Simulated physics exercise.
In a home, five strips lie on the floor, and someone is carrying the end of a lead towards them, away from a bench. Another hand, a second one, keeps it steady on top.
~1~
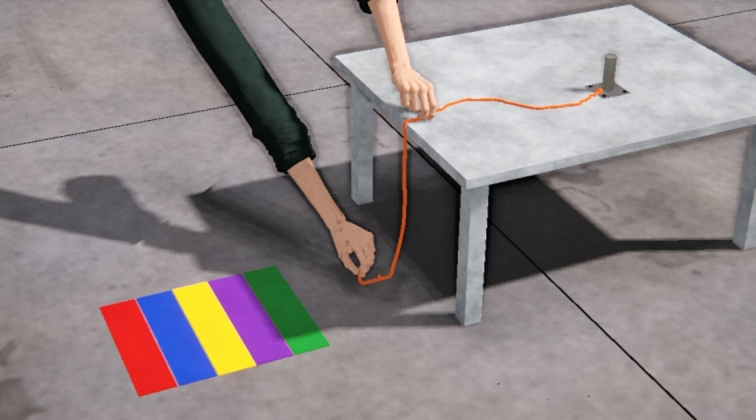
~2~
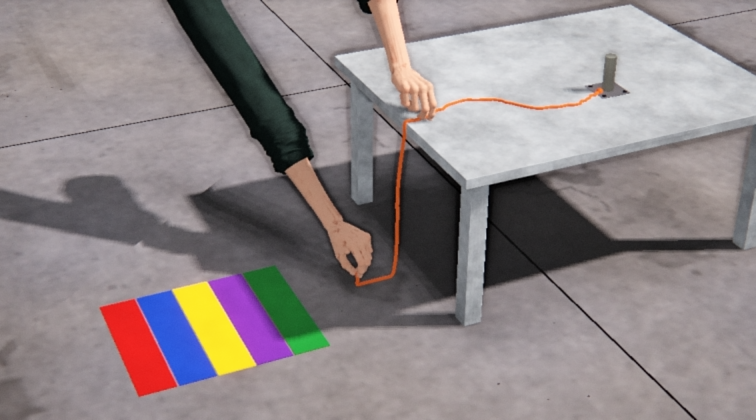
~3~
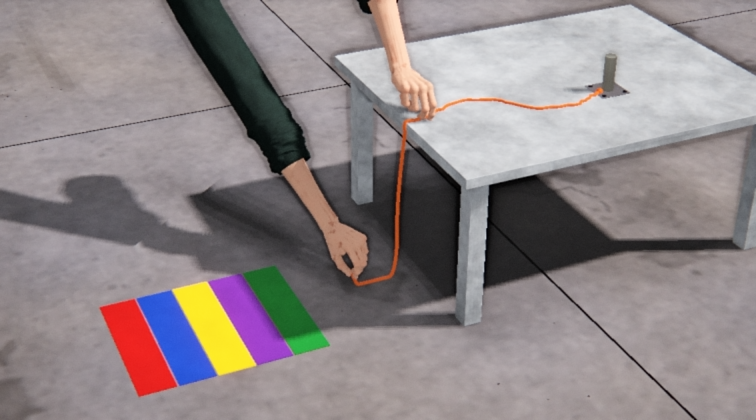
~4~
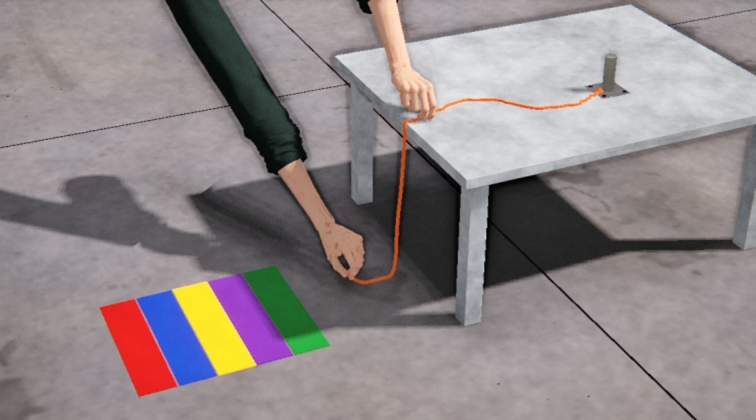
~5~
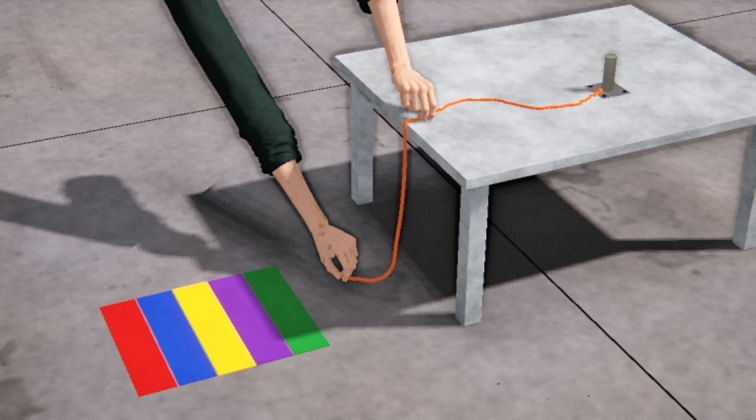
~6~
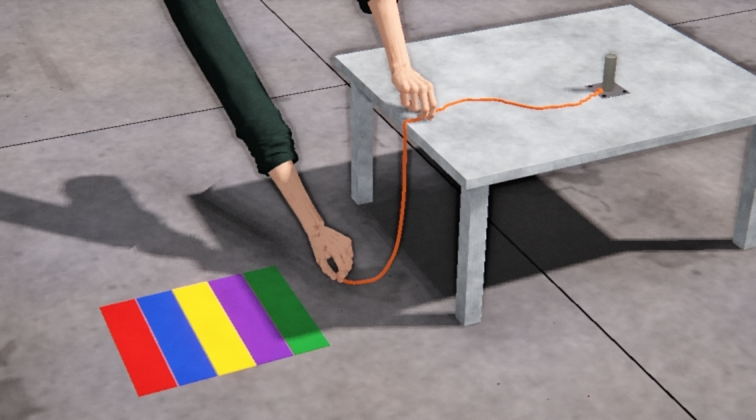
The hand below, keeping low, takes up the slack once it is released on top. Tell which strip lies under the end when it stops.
The yellow strip.
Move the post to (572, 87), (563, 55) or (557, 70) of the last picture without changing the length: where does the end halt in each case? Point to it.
Approximate pixels in order: (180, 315), (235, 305), (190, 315).
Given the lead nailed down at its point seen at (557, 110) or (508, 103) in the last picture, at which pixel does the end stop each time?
(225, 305); (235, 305).
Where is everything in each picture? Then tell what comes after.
End (359, 273); green (302, 334); purple (266, 344); yellow (228, 354); blue (190, 364); red (150, 374), in the first frame.
End (357, 273); lead through (581, 101) (519, 105) (450, 105) (405, 132) (397, 201) (395, 261), in the second frame.
End (352, 274), in the third frame.
End (349, 275); lead through (581, 101) (519, 105) (450, 105) (405, 132) (400, 201) (395, 261), in the fourth frame.
End (342, 277), in the fifth frame.
End (338, 278); lead through (581, 101) (519, 105) (450, 105) (405, 132) (403, 200) (391, 261), in the sixth frame.
A little later, end near (279, 292); over green.
Next, end near (237, 303); over purple.
When it is tight, end near (213, 309); over yellow. The yellow one.
